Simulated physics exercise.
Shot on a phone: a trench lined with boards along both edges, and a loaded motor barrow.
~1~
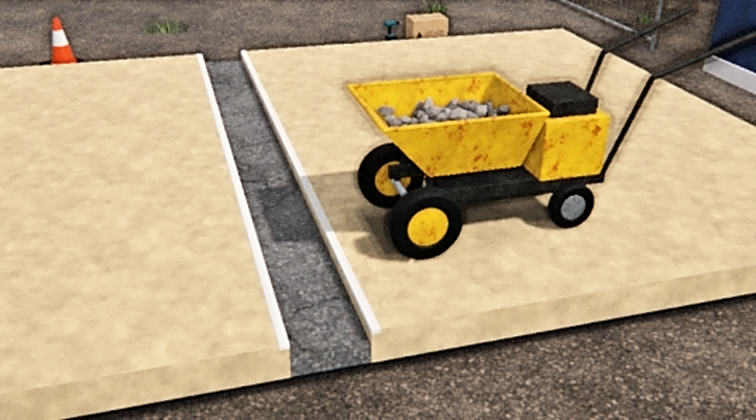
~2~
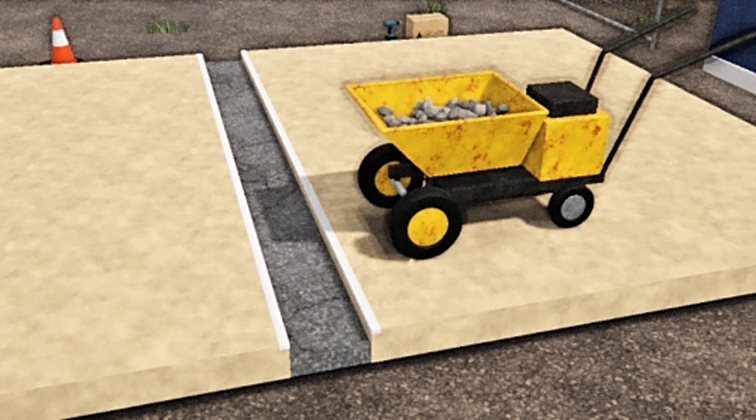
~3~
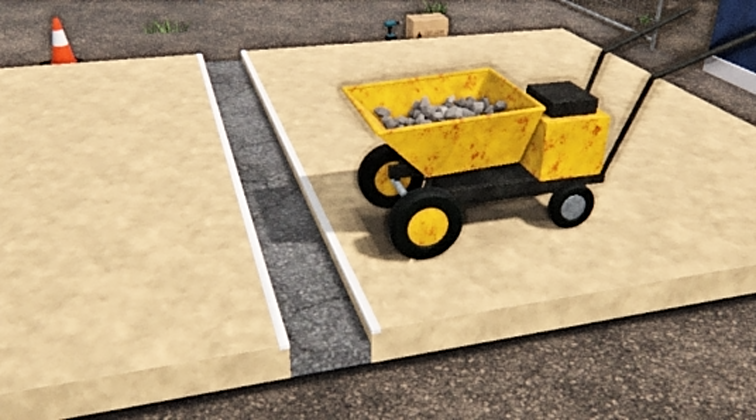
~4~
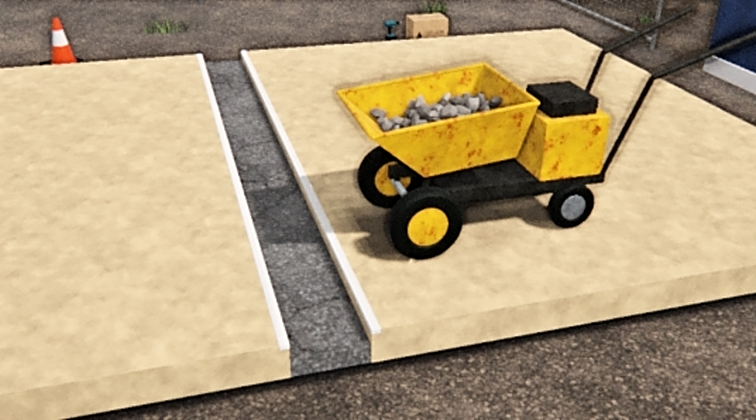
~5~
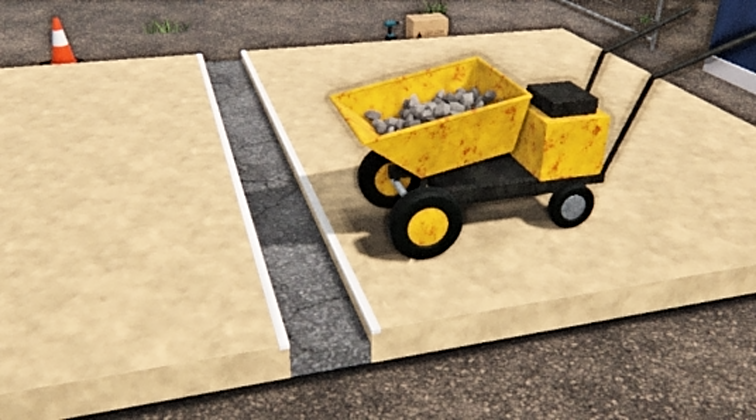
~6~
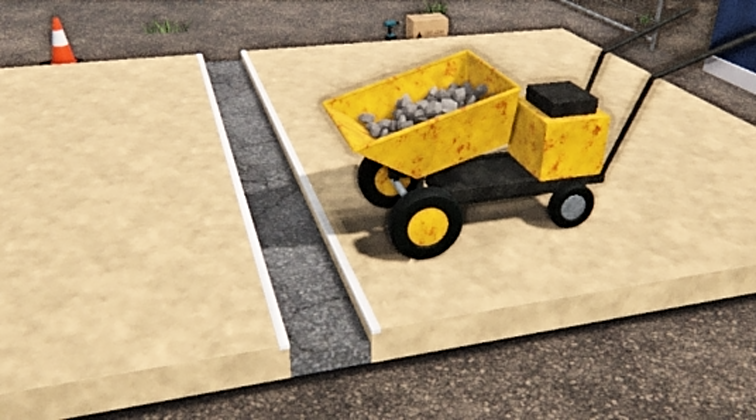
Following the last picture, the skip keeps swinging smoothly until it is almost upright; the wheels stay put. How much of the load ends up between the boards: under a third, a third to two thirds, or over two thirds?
Way I see it, the trench ends up with a third up to two-thirds of the load.
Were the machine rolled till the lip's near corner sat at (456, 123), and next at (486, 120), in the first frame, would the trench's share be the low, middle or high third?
So the first position comes out as the middle third, the second as under a third.
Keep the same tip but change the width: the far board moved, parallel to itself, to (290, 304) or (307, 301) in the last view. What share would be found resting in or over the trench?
30 %, give or take, and then 10 %.
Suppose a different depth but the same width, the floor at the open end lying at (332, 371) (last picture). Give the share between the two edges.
That would give roughly 90 percent.
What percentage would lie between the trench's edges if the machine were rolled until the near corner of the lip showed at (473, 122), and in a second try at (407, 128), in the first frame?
Roughly 30 per cent first, then roughly 70 per cent.
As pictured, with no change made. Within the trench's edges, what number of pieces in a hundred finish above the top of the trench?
I'd say around 30 percent.
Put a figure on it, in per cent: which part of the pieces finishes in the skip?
That comes to about 35 per cent or so.
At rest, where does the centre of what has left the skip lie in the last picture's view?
Close to (276, 252), more or less.
Soon after the last picture, skip tipped steeply; all in the skip.
A little later, skip tipped right over; about two thirds in the skip; about a quarter in or heaped over the trench; a stray few beyond it; a stray few falling.
Later still, skip tipped right over; about a third in the skip; about half in or heaped over the trench; a small part beyond it.
At rest, skip tipped right over; about a third in the skip; about half in or heaped over the trench; a small part beyond it.
